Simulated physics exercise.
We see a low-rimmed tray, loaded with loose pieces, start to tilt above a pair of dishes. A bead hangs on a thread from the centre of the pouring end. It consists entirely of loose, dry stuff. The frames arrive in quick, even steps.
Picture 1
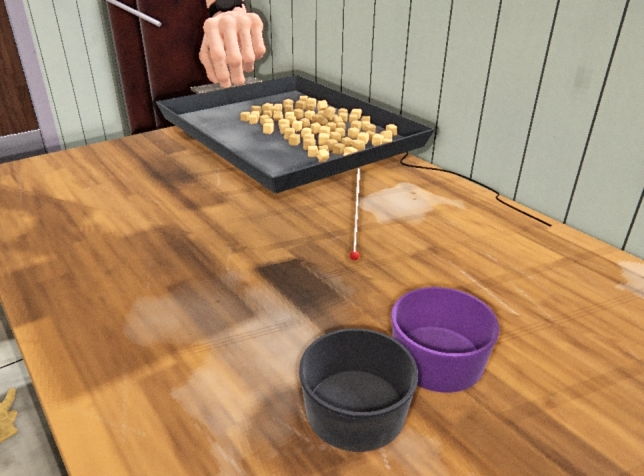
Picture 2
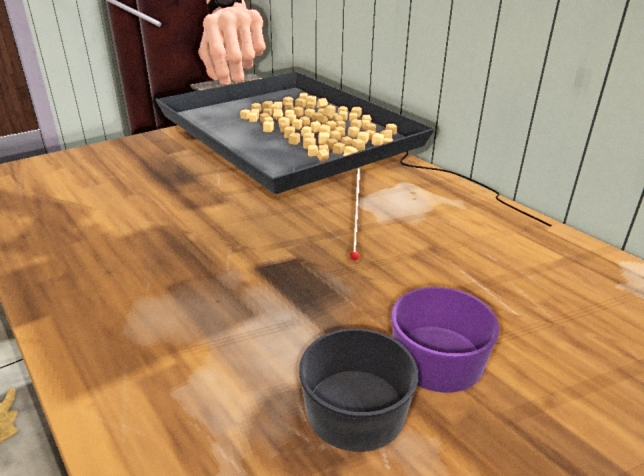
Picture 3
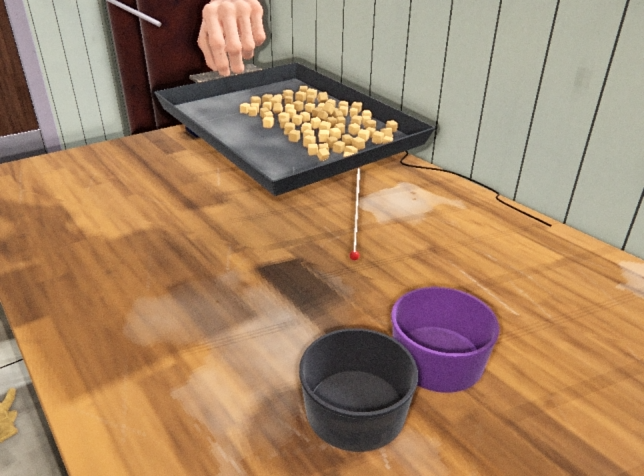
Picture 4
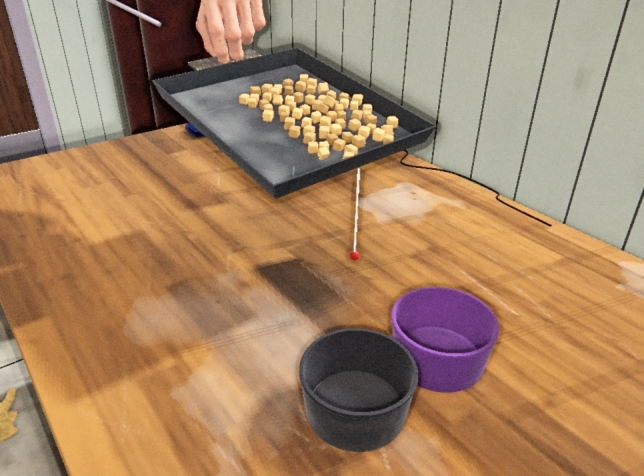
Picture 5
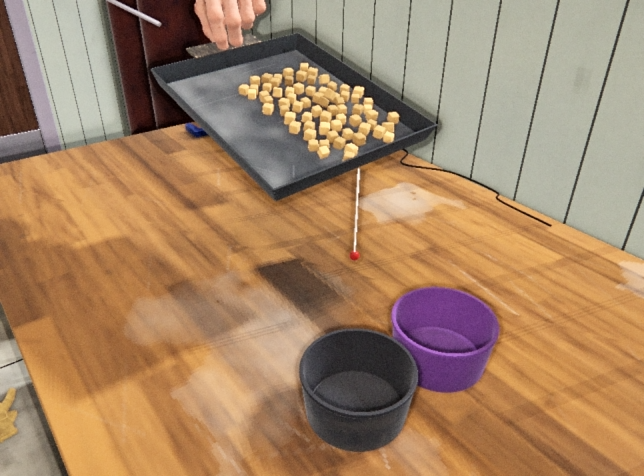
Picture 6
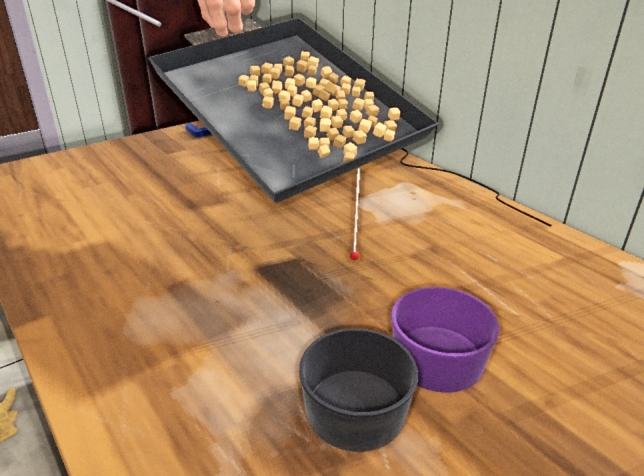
A hand tilted a dark tray of small wooden cubes above a black dish and a purple one, raising its far side gradually while the cubes stayed clustered and a red bead hung still below.
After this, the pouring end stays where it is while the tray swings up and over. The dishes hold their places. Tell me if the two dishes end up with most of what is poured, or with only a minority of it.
Only a minority.
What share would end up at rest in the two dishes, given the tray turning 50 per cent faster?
Roughly 0%.
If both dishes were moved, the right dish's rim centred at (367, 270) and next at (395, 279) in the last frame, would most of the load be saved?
Place 1: Higher than half; place 2: Higher than half.
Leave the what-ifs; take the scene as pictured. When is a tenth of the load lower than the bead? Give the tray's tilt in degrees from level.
I'd say close to 100 degrees.
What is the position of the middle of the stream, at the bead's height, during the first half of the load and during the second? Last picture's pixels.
First around (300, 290), afterwards around (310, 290).
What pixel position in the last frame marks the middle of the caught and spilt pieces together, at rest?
The centre settles at about (293, 359).
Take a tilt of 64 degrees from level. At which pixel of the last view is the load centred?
Look close to (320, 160) in the last picture.
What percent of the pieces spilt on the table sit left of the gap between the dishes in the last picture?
100 per cent, about.
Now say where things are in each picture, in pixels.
In the first frame, corners of the pouring end at (275, 173) and (426, 128), level; middle of the load at (316, 128), small wooden cubes; left dish at (396, 422); right dish at (481, 364); bead on its thread at (354, 256).
In the second frame, corners of the pouring end at (275, 174) and (426, 128), level; middle of the load at (316, 127).
In the third frame, corners of the pouring end at (275, 176) and (427, 127), tipped barely, lowest at the left corner; middle of the load at (316, 123).
In the fourth frame, corners of the pouring end at (275, 180) and (428, 125), tipped a little, lowest at the left corner; middle of the load at (316, 117).
In the fifth frame, corners of the pouring end at (276, 183) and (429, 123), tipped a little, lowest at the left corner; middle of the load at (316, 111).
In the sixth frame, corners of the pouring end at (276, 187) and (430, 122), tipped clearly, lowest at the left corner; middle of the load at (317, 106); left dish at (396, 422); right dish at (481, 364).
Soon after the last picture, tray tipped steeply; nearly all on the tray; a small part in the air.
A little later, tray tipped past a quarter turn; a small part on the tray; about half outside both; about a third in the air.
Later still, tray tipped past a quarter turn; all outside both.
At rest, tray tipped past a quarter turn; none in the left dish; none in the right dish; all outside both.
